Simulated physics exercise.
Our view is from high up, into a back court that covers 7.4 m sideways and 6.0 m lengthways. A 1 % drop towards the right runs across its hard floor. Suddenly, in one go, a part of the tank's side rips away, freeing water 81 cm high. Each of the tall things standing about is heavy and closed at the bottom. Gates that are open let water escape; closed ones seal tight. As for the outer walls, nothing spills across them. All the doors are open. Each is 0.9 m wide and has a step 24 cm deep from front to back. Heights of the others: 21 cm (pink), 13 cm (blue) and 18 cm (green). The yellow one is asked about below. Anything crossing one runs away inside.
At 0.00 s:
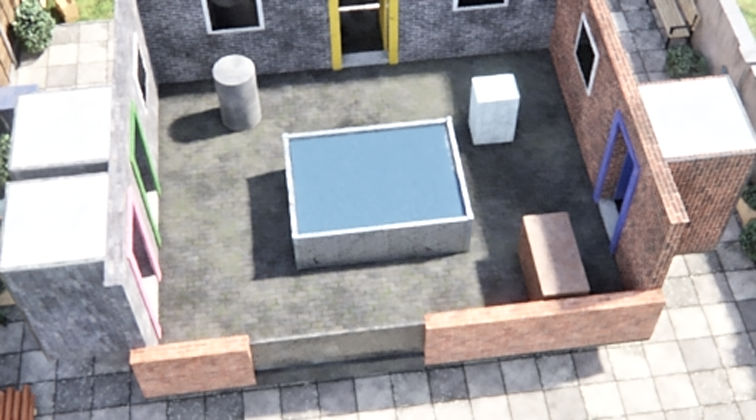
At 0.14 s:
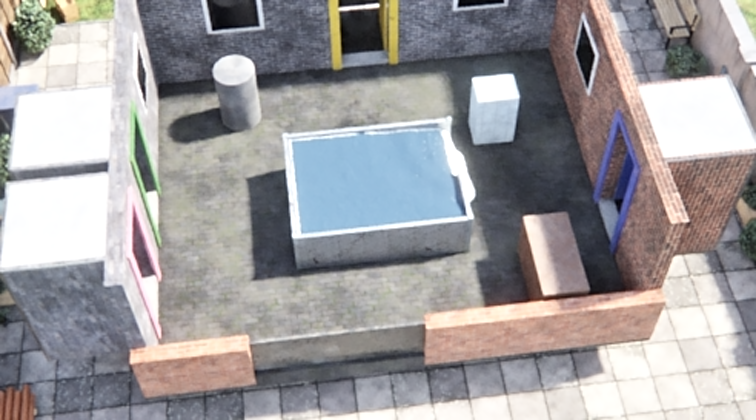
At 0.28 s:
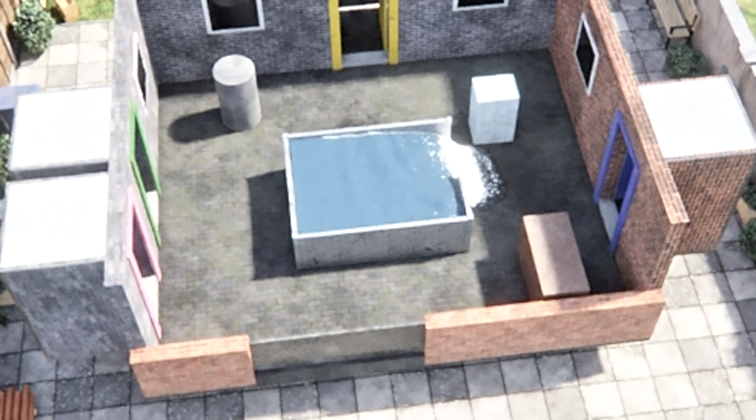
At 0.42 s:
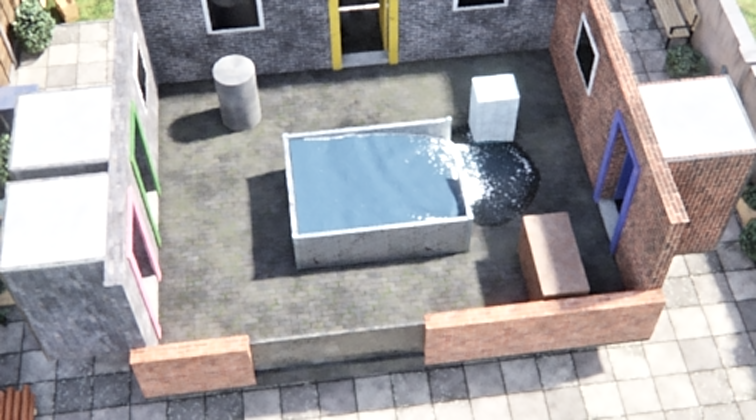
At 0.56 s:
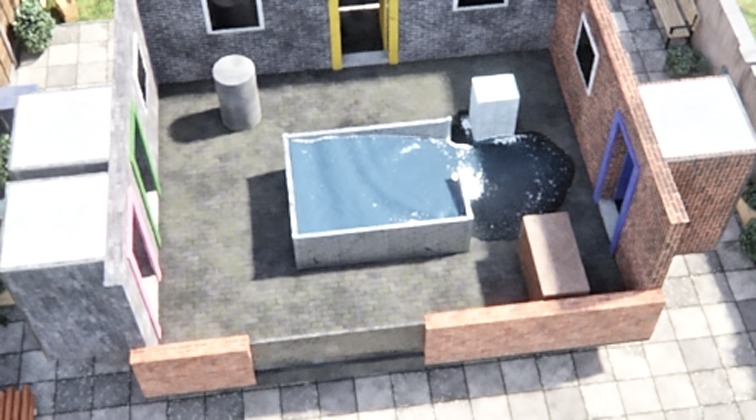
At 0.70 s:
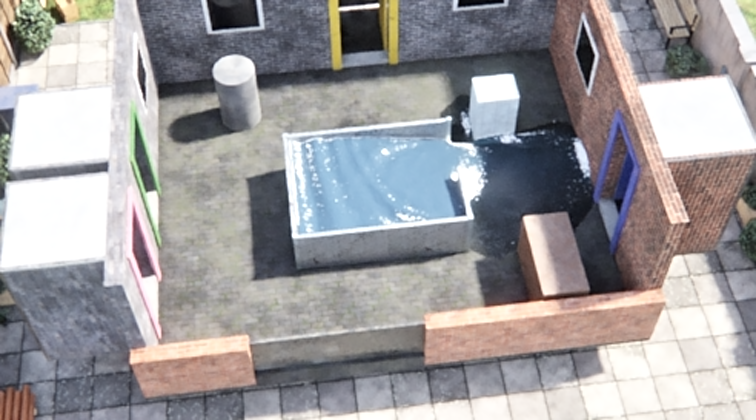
We see a rectangular tank of still water in a walled court; its right side breaks open, and water pours out, spreading across the dark floor around the white block and towards the blue door on the right.
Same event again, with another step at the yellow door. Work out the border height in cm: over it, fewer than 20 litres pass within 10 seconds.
Border at about 7.5 cm.
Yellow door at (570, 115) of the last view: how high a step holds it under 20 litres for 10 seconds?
Roughly 30 cm, give or take.
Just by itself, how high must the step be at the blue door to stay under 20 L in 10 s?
For the blue door, about 32 cm.
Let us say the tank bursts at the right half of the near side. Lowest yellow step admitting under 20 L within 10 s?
It should stand roughly 11.5 cm high.
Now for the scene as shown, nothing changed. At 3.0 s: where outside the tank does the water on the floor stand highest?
(634, 319).
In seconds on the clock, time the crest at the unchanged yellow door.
At roughly 7.0 s.
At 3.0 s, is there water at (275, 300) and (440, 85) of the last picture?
In turn: Dry, flooded.
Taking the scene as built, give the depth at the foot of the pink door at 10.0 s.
Depth: Near 4.0 cm.
After 1.4 s water covers 20 % of the floor, deepest (56 cm) near (581, 151); it has not reached the yellow door.
After 3.0 s water covers 35 % of the floor, deepest (52 cm) near (634, 319); 5 cm at the yellow door, 0 litres in over its 10 cm step.
After 10.0 s water covers 100 % of the floor, deepest (20 cm) near (574, 160); 7 cm at the yellow door, 3 litres in over its 10 cm step.
At the yellow door as built, the water arrived by 2.1 s and peaked near 12 cm at 7.2 s.
Run again over the same 10 s with other heights there, 29 litres in over 6.5 cm, 10 litres over 8.5 cm. The limit of 20 litres is kept from about 7.5 cm up.
